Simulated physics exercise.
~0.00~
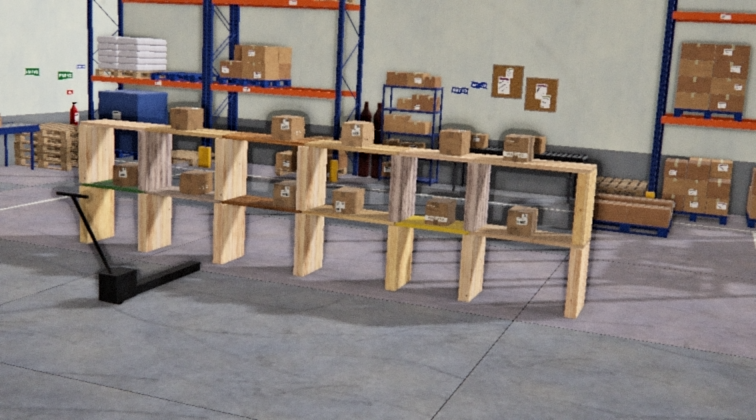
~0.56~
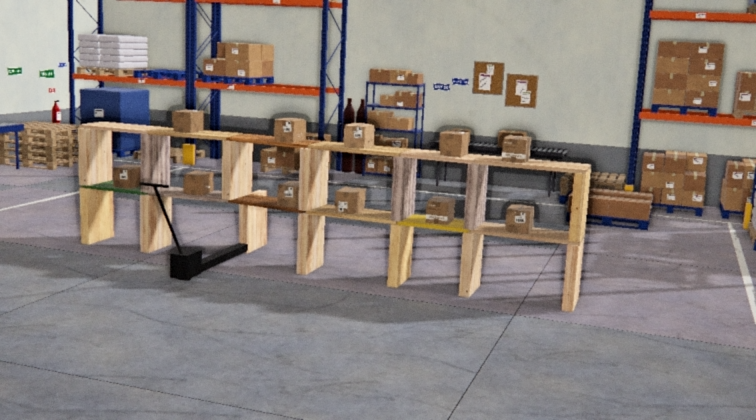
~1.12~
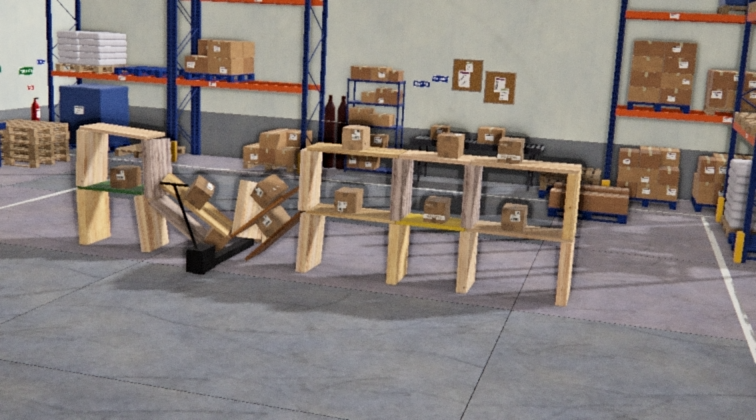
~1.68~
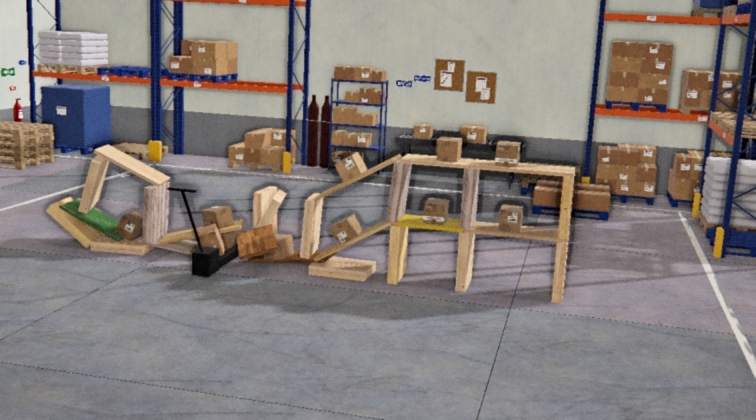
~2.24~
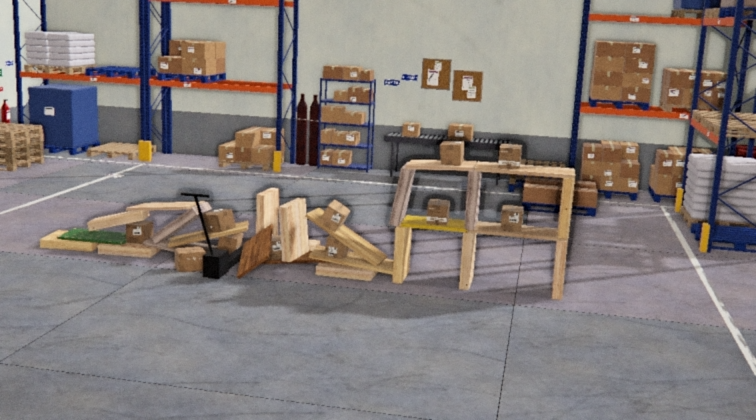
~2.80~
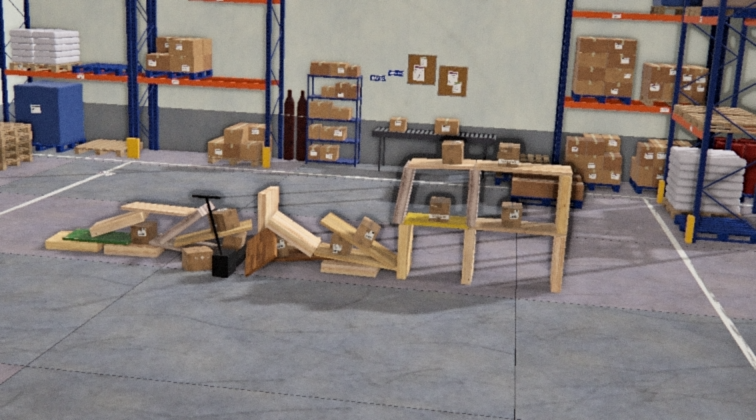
A black jack slides in low from the left toward a long, two-tier stand of pale timber slabs and boards in a warehouse, seen from slightly above as the view drifts sideways. Brown cartons sit on both tiers, with a green board at left, a yellow one right of centre, and loaded blue-and-orange racks behind. The jack pushes into an upright left of the middle, and the boards above drop, tipping their cartons. The collapse spreads both ways, bringing down the green board's end. The left part finishes as a heap around the jack, while the yellow board's section stays standing at right.
